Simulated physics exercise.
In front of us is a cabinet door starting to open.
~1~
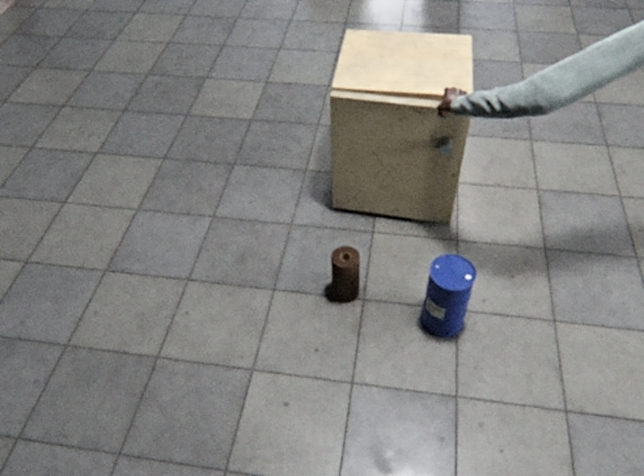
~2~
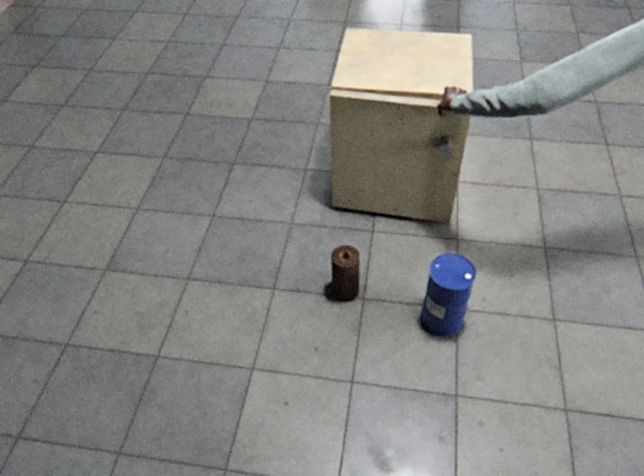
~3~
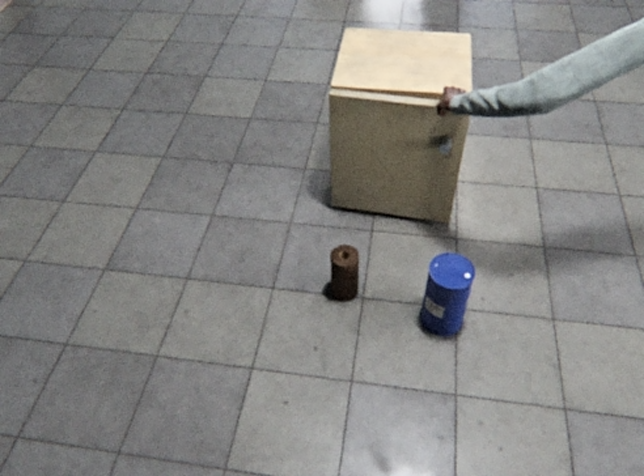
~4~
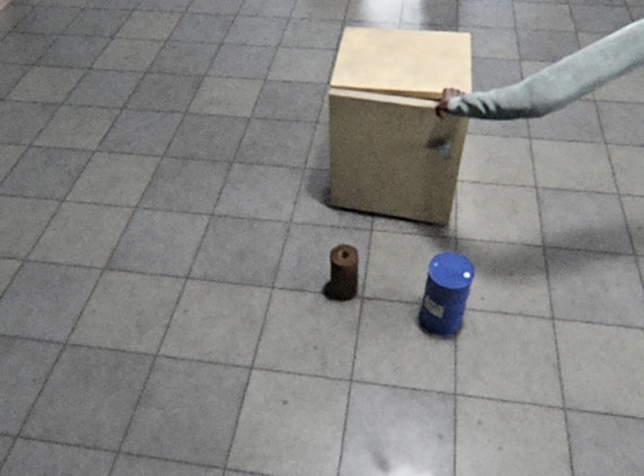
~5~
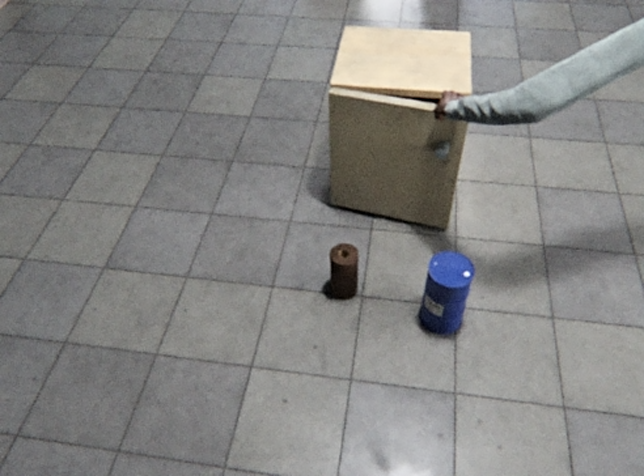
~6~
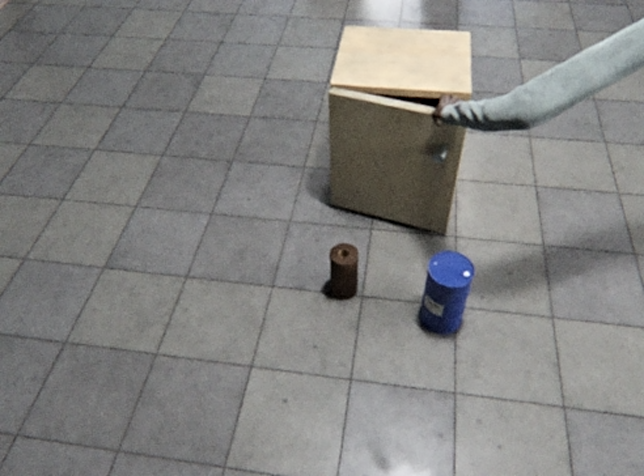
A pale wooden cabinet stands on a grey tiled floor, seen from above and in front, with a sleeved arm reaching in from the right to the upper right edge of its door. Nearer the viewer are a small brown roll and, to its right, a larger blue canister. The hand slowly pulls the door slightly open, widening a dark gap beneath the top, while both objects stay still.
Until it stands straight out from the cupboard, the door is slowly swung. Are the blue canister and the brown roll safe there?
In order: Looks like the blue canister is fine; looks like the brown roll gets struck.
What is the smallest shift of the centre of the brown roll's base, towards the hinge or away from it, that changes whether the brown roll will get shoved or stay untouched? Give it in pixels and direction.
About 24 pixels down.
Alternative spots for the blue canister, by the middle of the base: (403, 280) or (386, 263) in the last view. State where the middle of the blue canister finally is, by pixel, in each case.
Final spots, roughly: (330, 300) and (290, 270).
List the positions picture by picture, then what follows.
Door 4° open; blue canister (447, 297); brown roll (346, 275); door (394, 166), in the first frame.
Door 4° open; brown roll (346, 274); door (394, 165), in the second frame.
Door 4° open; blue canister (446, 296); door (393, 165), in the third frame.
Door 6° open; brown roll (344, 273); door (393, 166), in the fourth frame.
Door 9° open; blue canister (446, 294); door (392, 167), in the fifth frame.
Door 13° open; blue canister (446, 294); brown roll (344, 272); door (390, 169), in the sixth frame.
Then, 1.30 s on from there, door 71° open; blue canister at rest near (446, 294); brown roll displaced a little near (338, 273).
Then, 1.48 s on from there, door 79° open; blue canister at rest near (446, 294); brown roll displaced about its own width near (322, 275).
Then, 1.64 s on from there, door 86° open; blue canister at rest near (446, 294); brown roll displaced about its own width near (307, 276).
In the end, the blue canister remains where it is, near (446, 294); the brown roll is pushed along, near (299, 275).
